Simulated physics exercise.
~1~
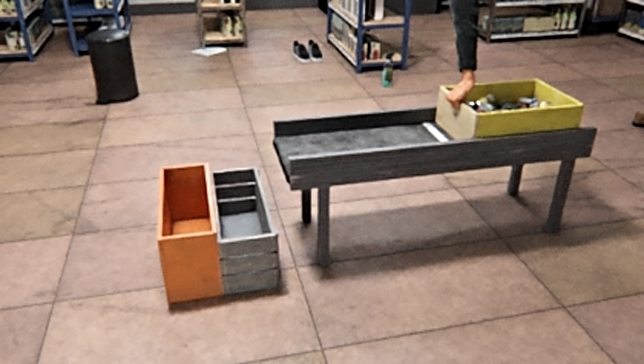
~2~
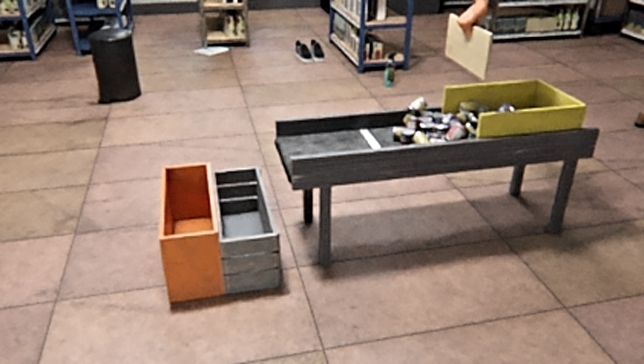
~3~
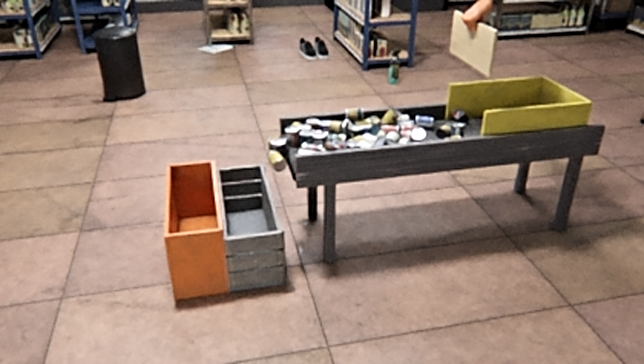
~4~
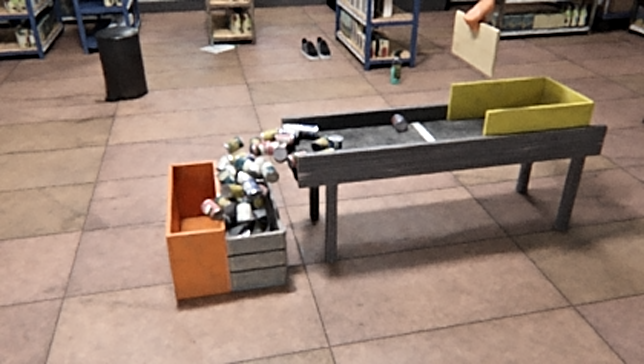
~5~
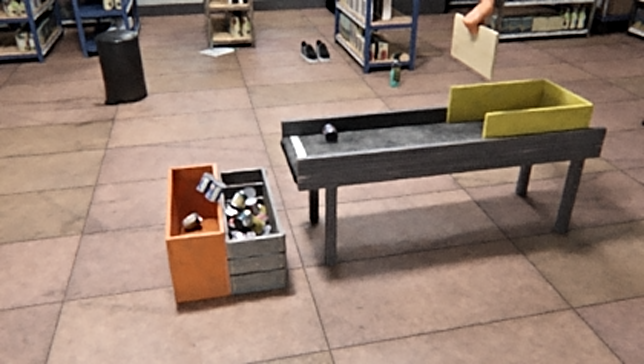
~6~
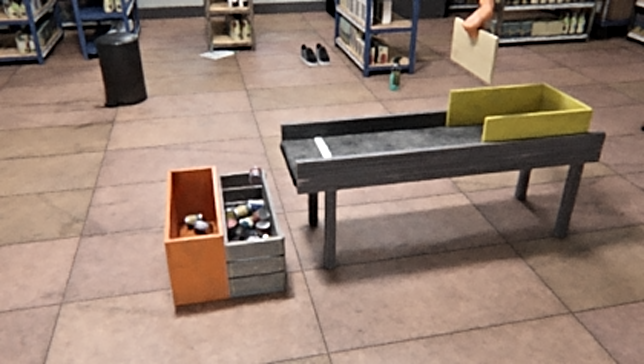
A hand lifted the end board off a yellow pen, and a dark belt carried a heap of small tins leftward until they tumbled off its end, most landing in the grey tub and a few in the orange box beyond.
